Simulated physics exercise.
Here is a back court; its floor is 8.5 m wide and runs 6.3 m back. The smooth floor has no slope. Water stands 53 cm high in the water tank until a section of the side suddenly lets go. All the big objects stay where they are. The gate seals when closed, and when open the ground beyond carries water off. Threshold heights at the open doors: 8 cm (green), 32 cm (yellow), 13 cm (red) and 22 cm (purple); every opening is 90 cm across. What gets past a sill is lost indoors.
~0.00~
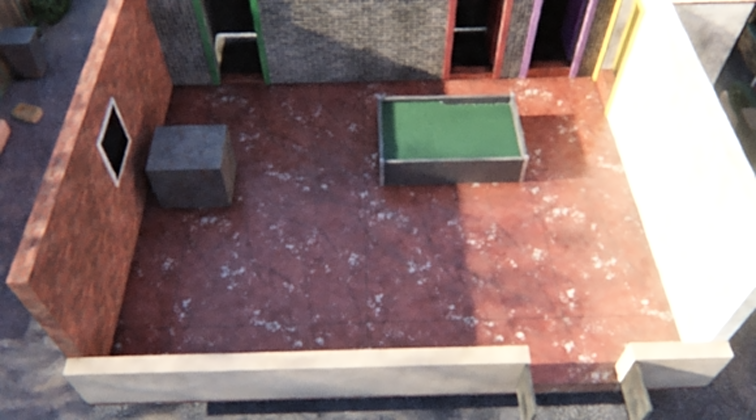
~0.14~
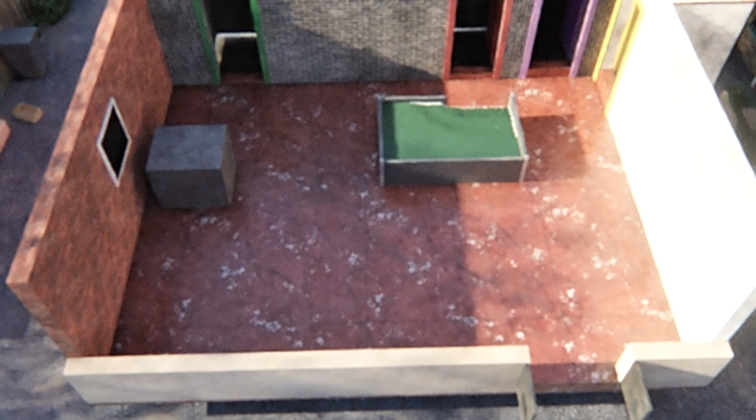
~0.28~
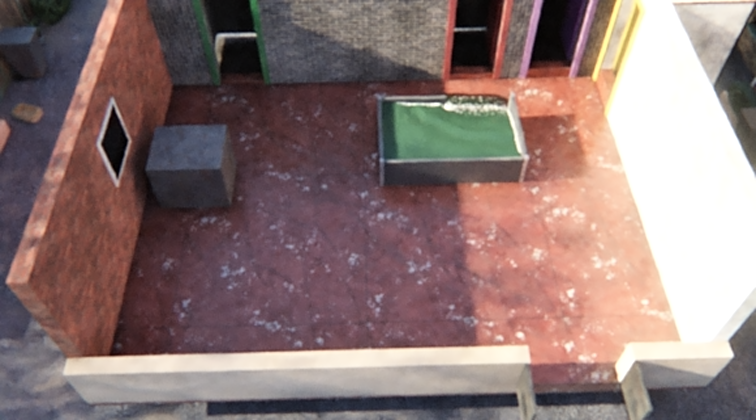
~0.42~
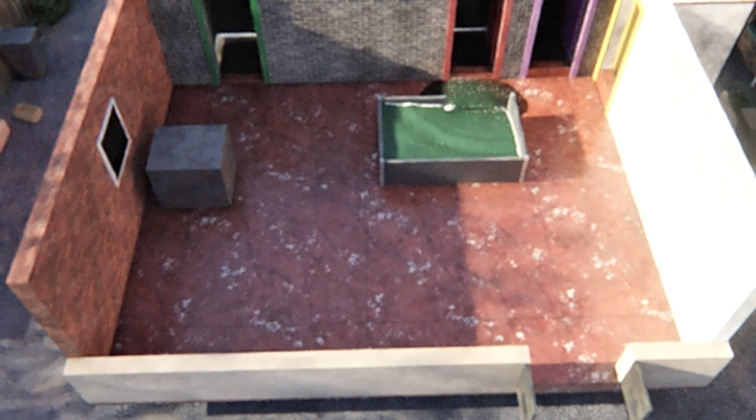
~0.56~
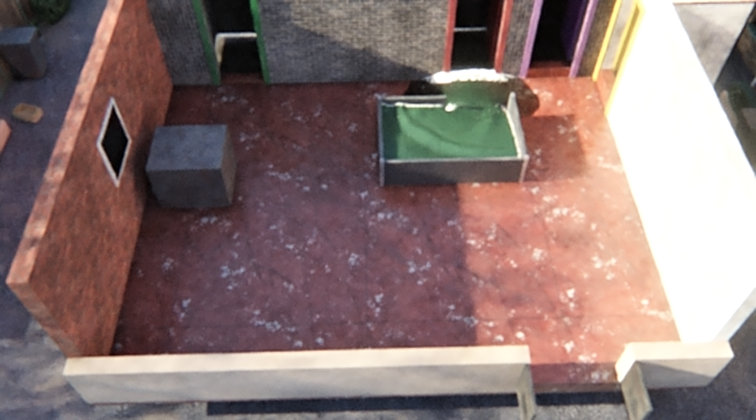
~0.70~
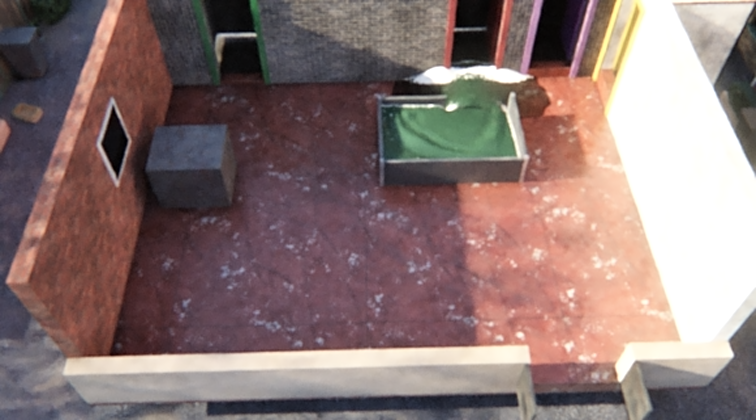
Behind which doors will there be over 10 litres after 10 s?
The water let in: At the green door it does not reach the limit; at the yellow door it does not reach the limit; at the red door it goes over the limit; at the purple door it keeps below the limit.
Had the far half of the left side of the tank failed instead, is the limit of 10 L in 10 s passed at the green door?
Then: Green past it.
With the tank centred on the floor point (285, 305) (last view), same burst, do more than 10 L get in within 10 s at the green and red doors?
Then: Green past it, red below.
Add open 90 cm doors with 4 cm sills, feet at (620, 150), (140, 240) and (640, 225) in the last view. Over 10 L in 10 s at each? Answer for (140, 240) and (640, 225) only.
In turn: Below, under.
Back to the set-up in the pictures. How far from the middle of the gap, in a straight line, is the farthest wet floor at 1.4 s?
Some 2.8 m out.
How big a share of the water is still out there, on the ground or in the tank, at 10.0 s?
About 76 per cent.
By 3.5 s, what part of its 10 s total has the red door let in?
About 90 per cent.
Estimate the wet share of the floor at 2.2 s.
Some 15 per cent of it.
After 1.4 s water covers 10 % of the floor and is deepest (36 cm) near (497, 84); green door not reached, yellow door not reached, red door 36 cm at the sill, 108 L in, purple door 14 cm at the sill, 0 L in.
After 2.2 s water covers 15 % of the floor and is deepest (31 cm) near (586, 82); green door not reached, yellow door 25 cm at the sill, 0 L in, red door 31 cm at the sill, 224 L in, purple door 15 cm at the sill, 0 L in.
After 3.5 s water covers 30 % of the floor and is deepest (22 cm) near (461, 84); green door 2 cm at the sill, 0 L in, yellow door 19 cm at the sill, 0 L in, red door 23 cm at the sill, 319 L in, purple door 11 cm at the sill, 0 L in.
After 6.0 s water covers 55 % of the floor and is deepest (14 cm) near (597, 88); green door 2 cm at the sill, 0 L in, yellow door 13 cm at the sill, 0 L in, red door 14 cm at the sill, 352 L in, purple door 10 cm at the sill, 0 L in.
After 10.0 s water covers 65 % of the floor and is deepest (7 cm) near (590, 94); green door 6 cm at the sill, 0 L in, yellow door 7 cm at the sill, 0 L in, red door 7 cm at the sill, 353 L in, purple door 6 cm at the sill, 0 L in.
